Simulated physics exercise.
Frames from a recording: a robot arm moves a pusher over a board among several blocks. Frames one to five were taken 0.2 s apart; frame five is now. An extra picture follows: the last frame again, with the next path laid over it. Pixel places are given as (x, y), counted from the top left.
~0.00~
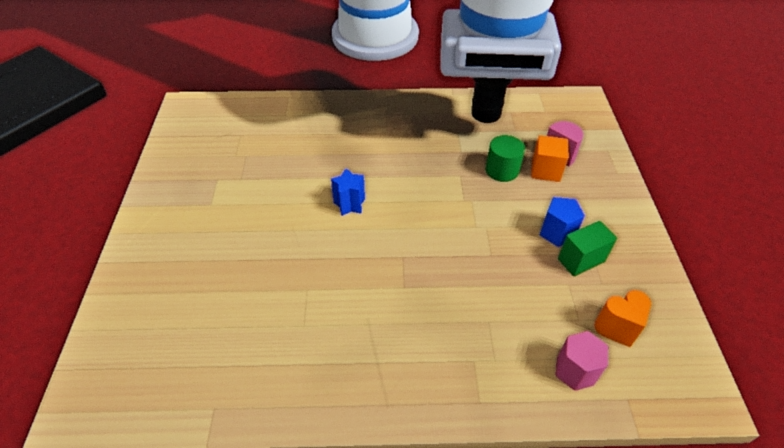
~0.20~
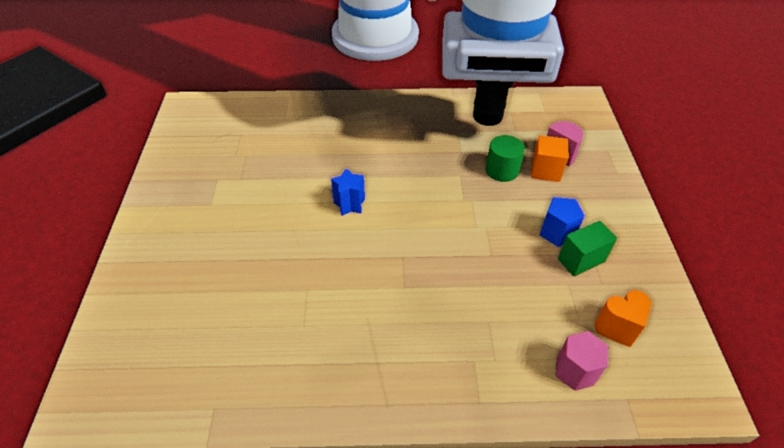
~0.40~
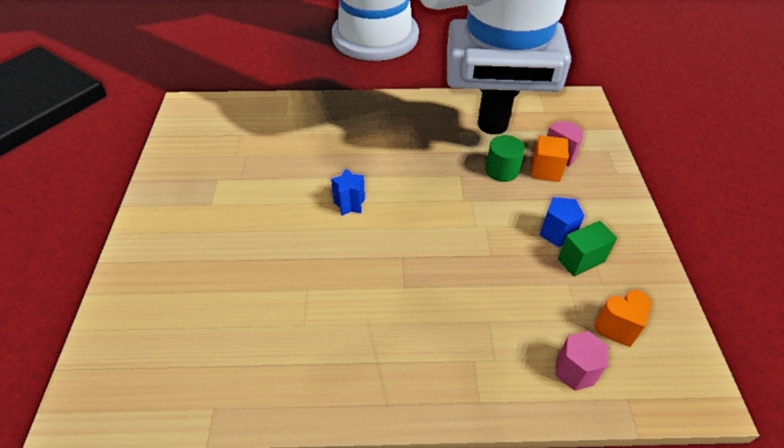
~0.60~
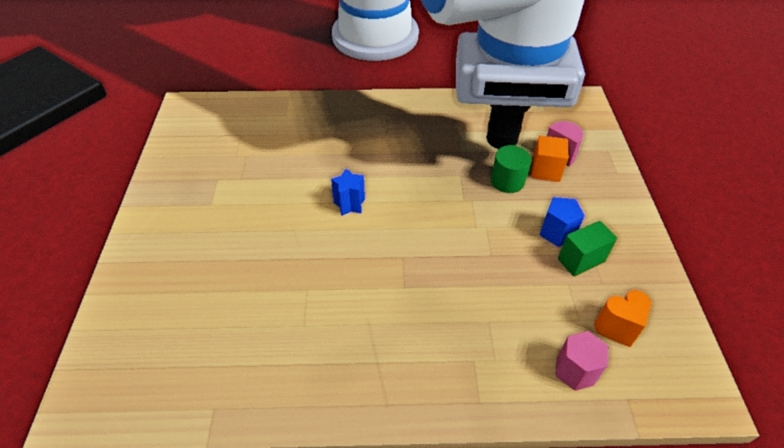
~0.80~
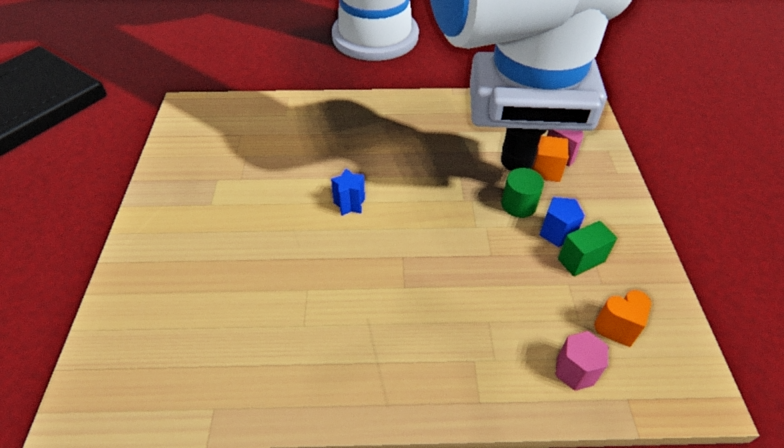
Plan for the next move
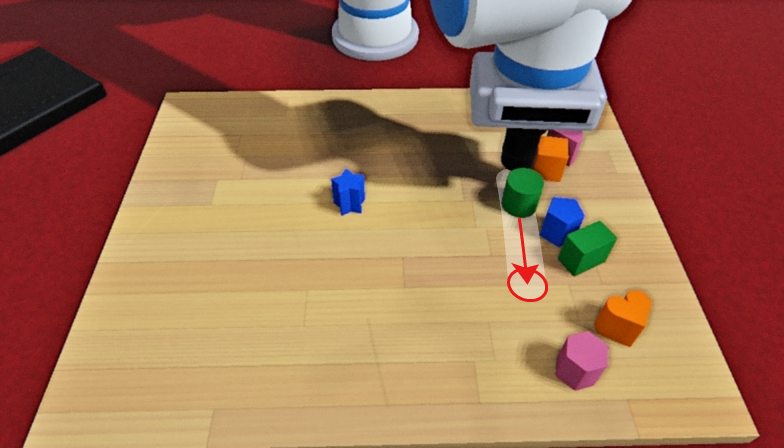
Robot arm lowering its black pusher toward the near side and nudging a green cylinder a short way across a wooden board.
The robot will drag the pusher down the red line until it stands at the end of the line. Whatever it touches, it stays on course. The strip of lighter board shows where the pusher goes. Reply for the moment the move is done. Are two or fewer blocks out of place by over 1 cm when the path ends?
My answer is yes.
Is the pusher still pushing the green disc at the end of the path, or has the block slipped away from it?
In front, I predict.
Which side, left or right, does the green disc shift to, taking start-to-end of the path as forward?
The answer is left.
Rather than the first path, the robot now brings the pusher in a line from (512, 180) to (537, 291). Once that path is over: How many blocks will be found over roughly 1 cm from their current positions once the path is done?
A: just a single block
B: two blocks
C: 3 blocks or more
A: Just a single block.
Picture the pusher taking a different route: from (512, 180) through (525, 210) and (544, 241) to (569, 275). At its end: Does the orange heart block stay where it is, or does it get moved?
Put simply, it stays right there.
Path on the board, from (512, 180) to (528, 285).
What follows on the original path. One third of the way, pusher (523, 194); green disc (534, 216); blue pentagon (571, 212), turned 15° anticlockwise.
Two thirds of the way, pusher (528, 229); green disc (544, 253); blue pentagon (571, 212), turned 20° anticlockwise.
At the end, pusher (533, 268); green disc (561, 293); orange square block in place; blue pentagon (571, 212), turned 20° anticlockwise.
